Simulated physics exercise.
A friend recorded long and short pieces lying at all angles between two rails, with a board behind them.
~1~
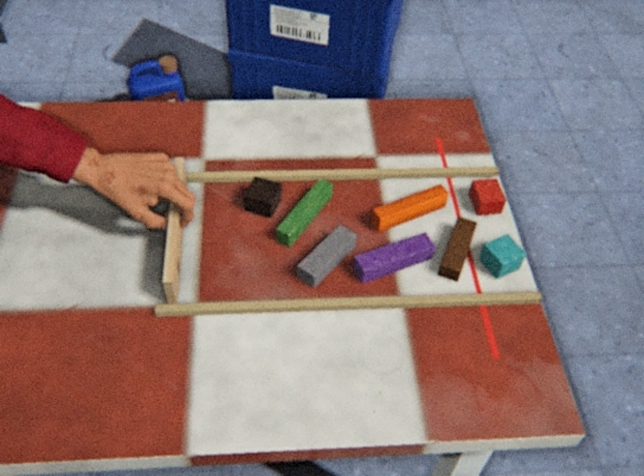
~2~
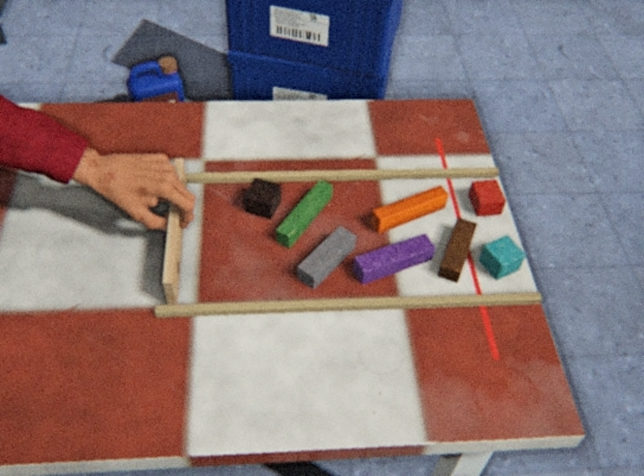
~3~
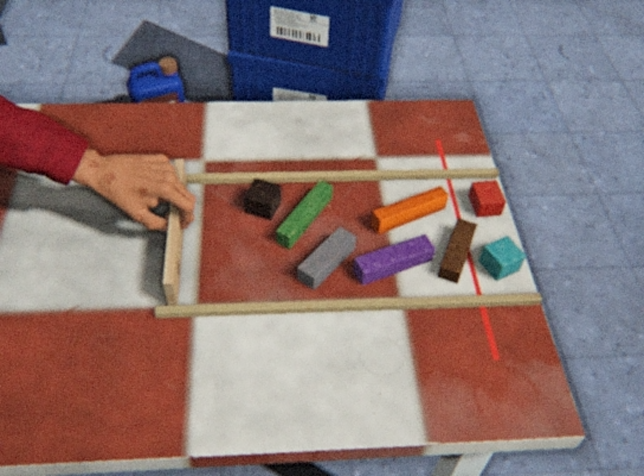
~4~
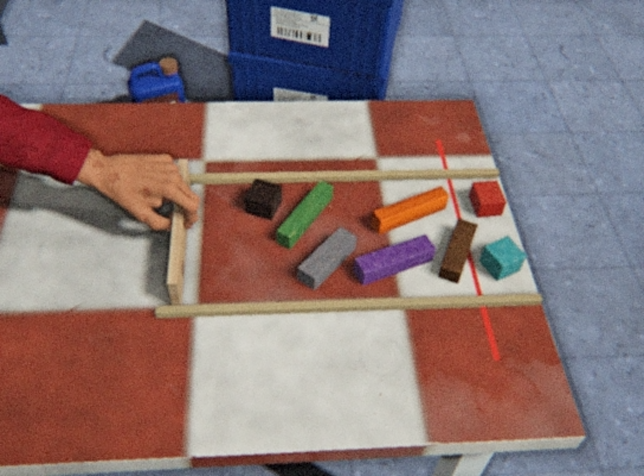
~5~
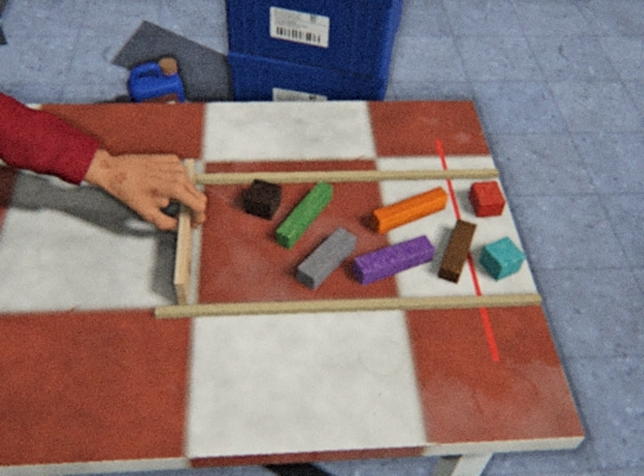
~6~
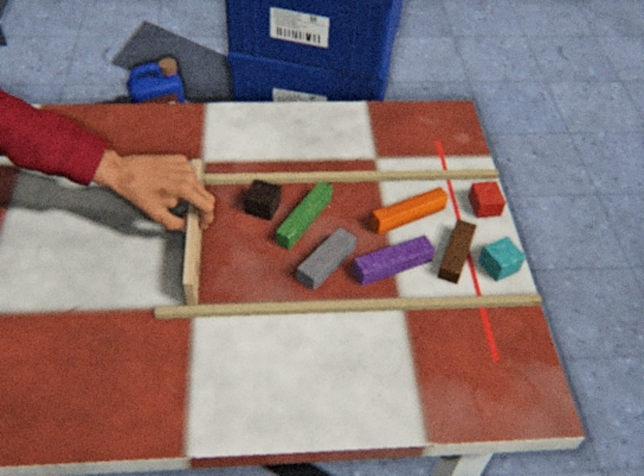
On a checkered table, a hand in a red sleeve held a board upright between two wooden rails, then slid it slightly right toward the scattered colored blocks, which all stayed still.
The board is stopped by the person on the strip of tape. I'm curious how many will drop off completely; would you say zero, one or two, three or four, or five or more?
After the push, three or four have dropped.
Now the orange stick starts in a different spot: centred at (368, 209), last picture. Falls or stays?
Orange stick: Safe.
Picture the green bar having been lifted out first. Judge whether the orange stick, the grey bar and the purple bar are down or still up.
The orange stick holds on, the grey bar holds on, the purple bar is kept.
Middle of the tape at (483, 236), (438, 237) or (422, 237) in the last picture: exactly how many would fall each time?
Tallies in the order given: 5, 1, 0.
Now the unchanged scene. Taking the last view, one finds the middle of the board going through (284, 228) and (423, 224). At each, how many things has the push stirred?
2 and 8.
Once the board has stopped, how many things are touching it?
The count is 3.
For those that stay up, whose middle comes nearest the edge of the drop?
Foremost: The purple bar.
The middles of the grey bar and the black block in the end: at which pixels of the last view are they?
In the last picture they sit at about (494, 251) and about (468, 190).
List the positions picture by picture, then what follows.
The first frame shows red block (487, 197); turquoise block (502, 257); brown bar (458, 248); board (176, 228); tape (464, 234).
The second frame shows turquoise block (502, 258); black block (263, 198).
The third frame shows brown bar (458, 250); orange stick (410, 210).
The fourth frame shows red block (487, 199); grey bar (328, 258).
The fifth frame shows turquoise block (502, 259); green bar (305, 214).
The sixth frame shows red block (487, 199); turquoise block (502, 259); brown bar (458, 251); board (195, 230); tape (463, 236).
Early on, none off yet; red block at rest near (487, 199); turquoise block at rest near (502, 259); brown bar at rest near (458, 251).
A while later, none off yet; red block moving near (489, 199); turquoise block at rest near (502, 259); brown bar at rest near (459, 251).
Finally, the number that fall off is three or four; lost, orange stick, brown bar, turquoise block and red block.
